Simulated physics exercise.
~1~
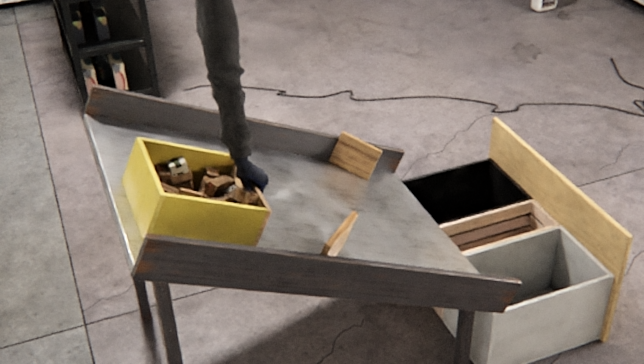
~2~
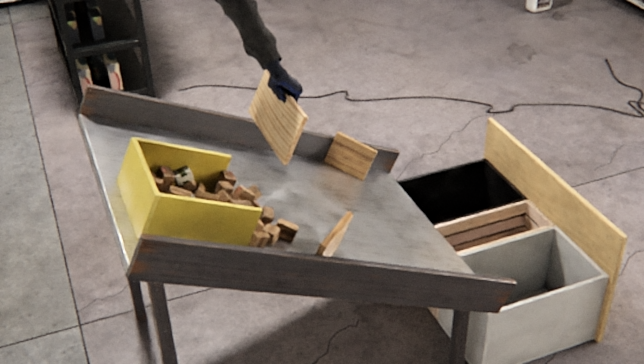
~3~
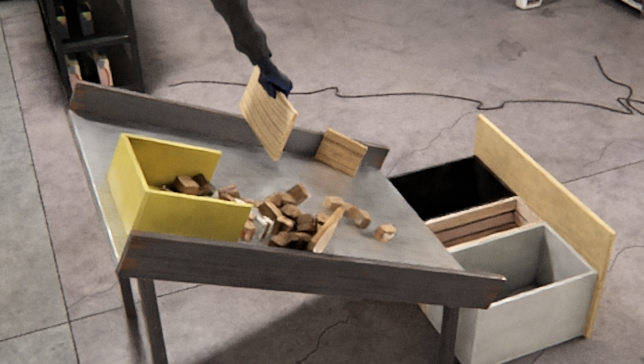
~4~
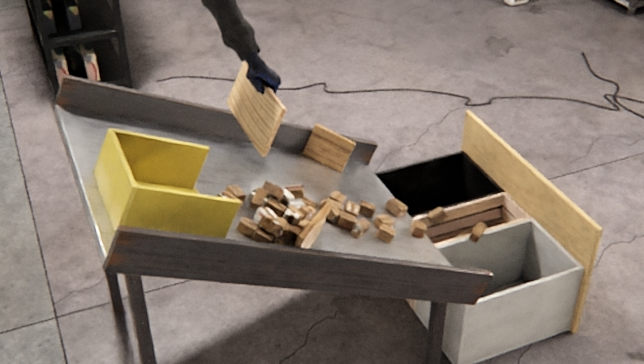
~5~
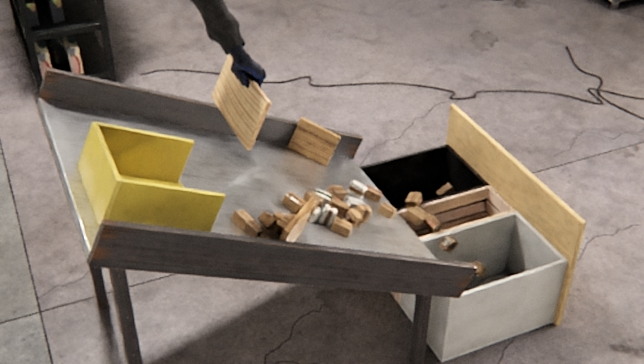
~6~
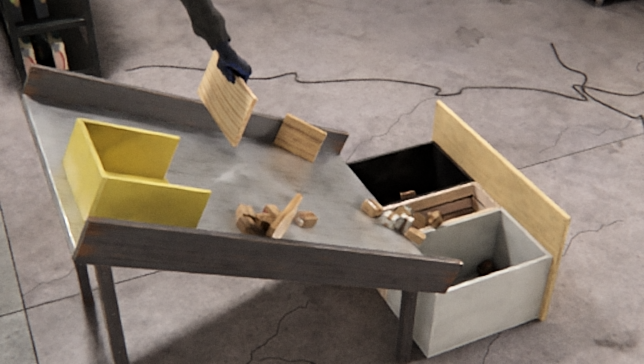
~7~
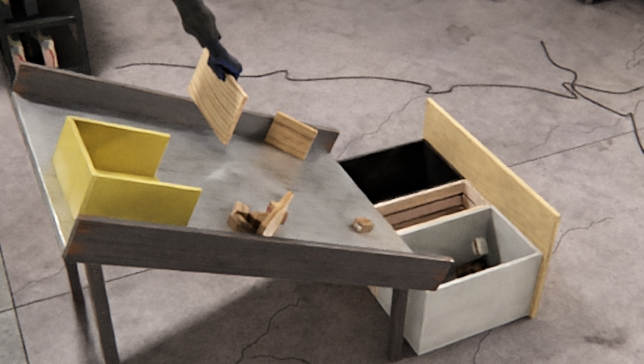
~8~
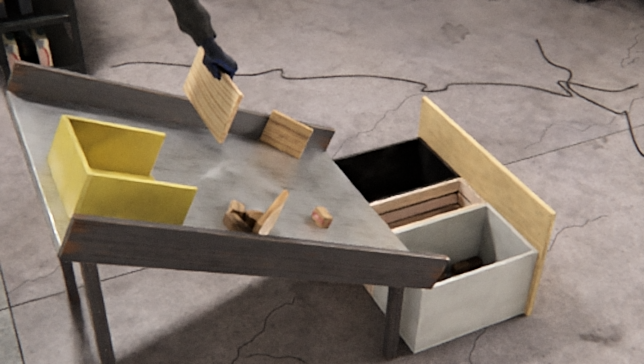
Concrete floor with a sloping metal table, a gloved hand lifting a board, wooden blocks tumbling into bins, a few staying behind.
